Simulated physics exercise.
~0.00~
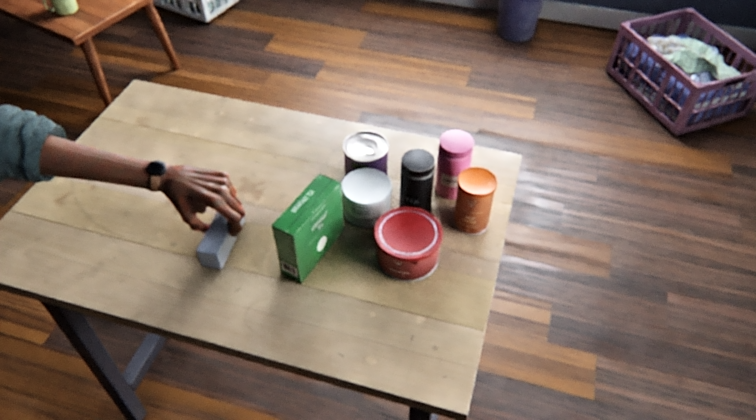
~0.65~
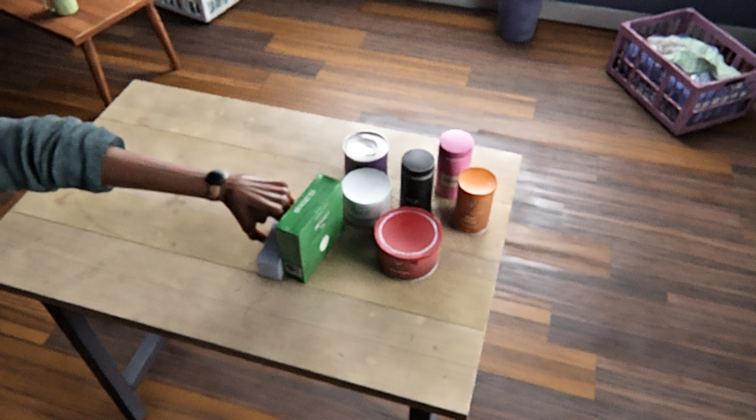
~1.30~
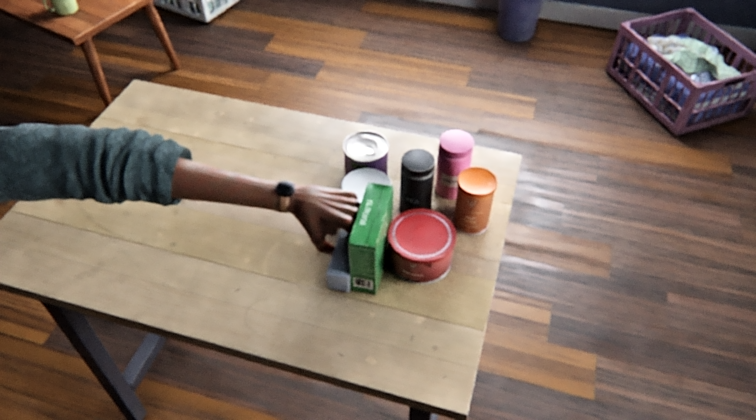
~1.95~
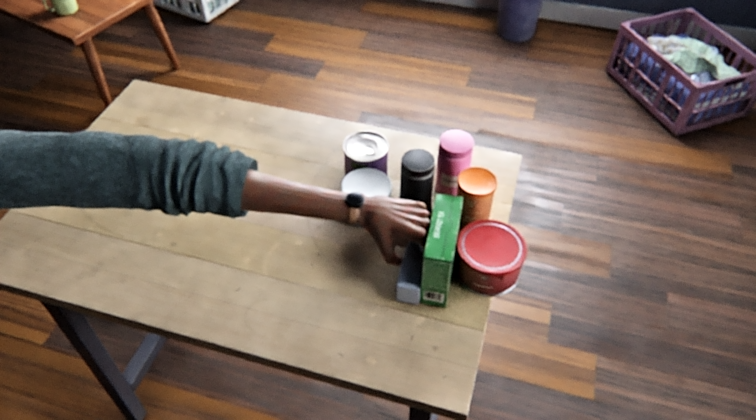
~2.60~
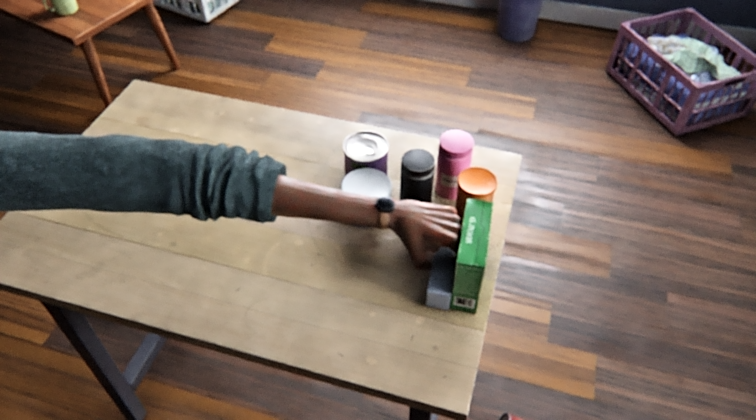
A hand sliding a grey block against a green packet, pushing a red tub off the table's right end beside standing containers.
